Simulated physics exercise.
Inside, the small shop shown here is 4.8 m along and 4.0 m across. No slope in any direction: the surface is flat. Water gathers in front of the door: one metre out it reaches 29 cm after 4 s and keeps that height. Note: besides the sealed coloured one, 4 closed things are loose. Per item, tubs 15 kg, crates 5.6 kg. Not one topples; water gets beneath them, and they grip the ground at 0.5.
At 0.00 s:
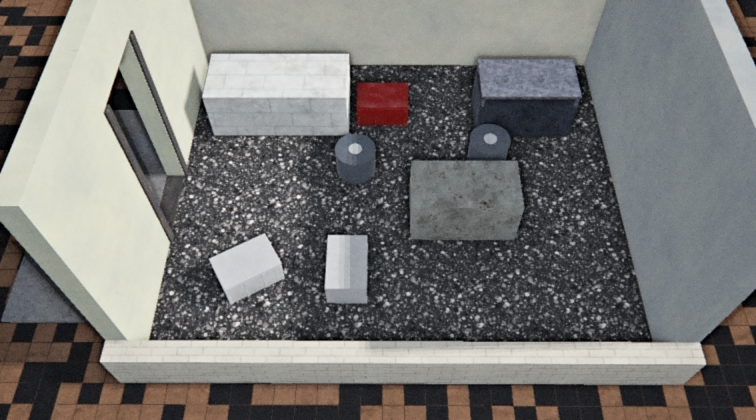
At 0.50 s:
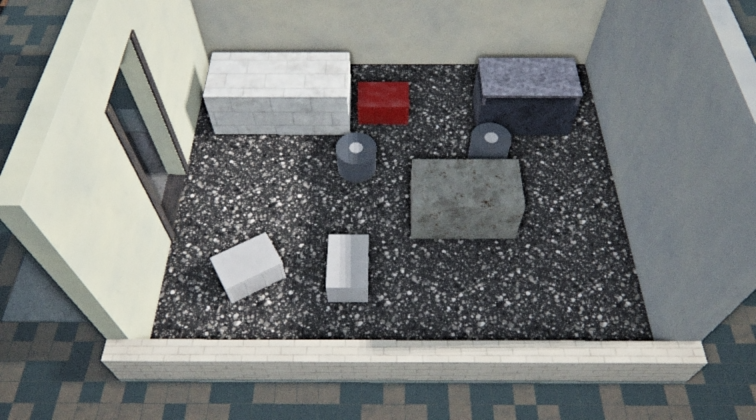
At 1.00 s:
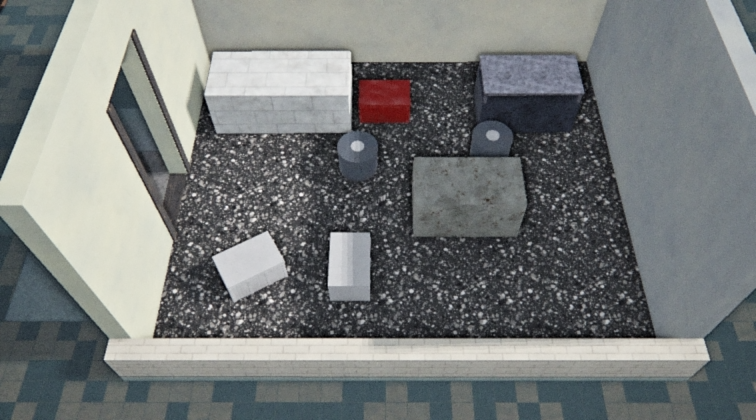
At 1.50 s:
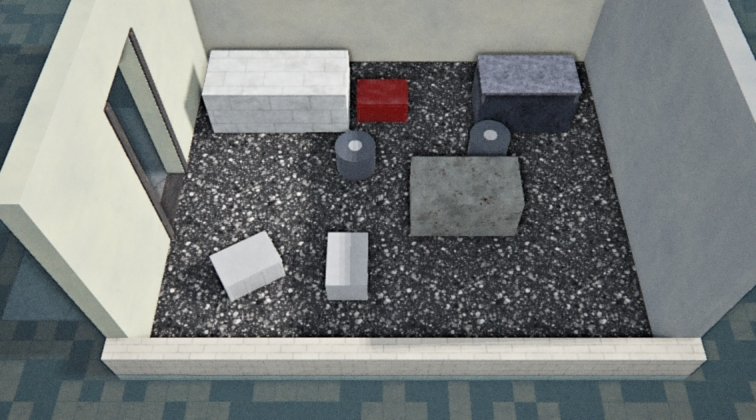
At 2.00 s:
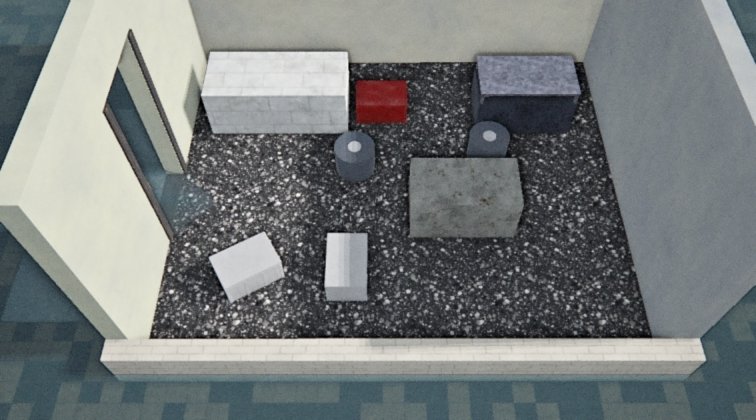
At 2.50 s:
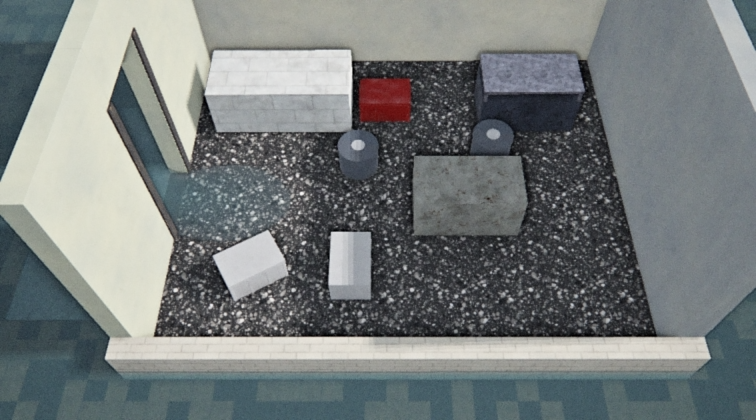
We see a small walled shop with a red crate, pale blocks and grey cylinders on a speckled floor; bluish water covers the brown tiles outside, then enters the left doorway and spreads slightly inside, while the objects stay still.
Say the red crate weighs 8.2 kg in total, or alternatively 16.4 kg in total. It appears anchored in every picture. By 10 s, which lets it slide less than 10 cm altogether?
I'd say it needs the heavier one.
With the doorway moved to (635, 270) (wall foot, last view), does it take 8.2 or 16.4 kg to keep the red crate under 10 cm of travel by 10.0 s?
With that change, the big one is needed.
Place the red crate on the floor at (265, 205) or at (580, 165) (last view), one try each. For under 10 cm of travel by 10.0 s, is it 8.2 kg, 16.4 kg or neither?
For the first spot both come up short, for the second both come up short.
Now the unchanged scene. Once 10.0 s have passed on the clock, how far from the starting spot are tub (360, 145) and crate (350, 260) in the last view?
In turn: 200 cm, 200 cm.
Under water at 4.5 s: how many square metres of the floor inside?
About 7.5 m2.
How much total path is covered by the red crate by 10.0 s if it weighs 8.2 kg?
40 cm in all.
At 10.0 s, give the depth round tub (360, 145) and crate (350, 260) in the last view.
Depths: Near 13 cm, then near 11 cm.
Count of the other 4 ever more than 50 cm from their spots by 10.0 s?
The number is 4.
After 3.5 s the red crate would be 0 cm from its start with 8.2 kg and 0 cm from its start with 16.4 kg; 0 cm of water round it then.
After 4.5 s the red crate would be 0 cm from its start with 8.2 kg and 0 cm from its start with 16.4 kg; 2 cm of water round it then.
After 7.0 s the red crate would be 34 cm from its start with 8.2 kg and 0 cm from its start with 16.4 kg; 3 cm of water round it then.
After 10.0 s the red crate would be 32 cm from its start with 8.2 kg and 0 cm from its start with 16.4 kg; 4 cm of water round it then.
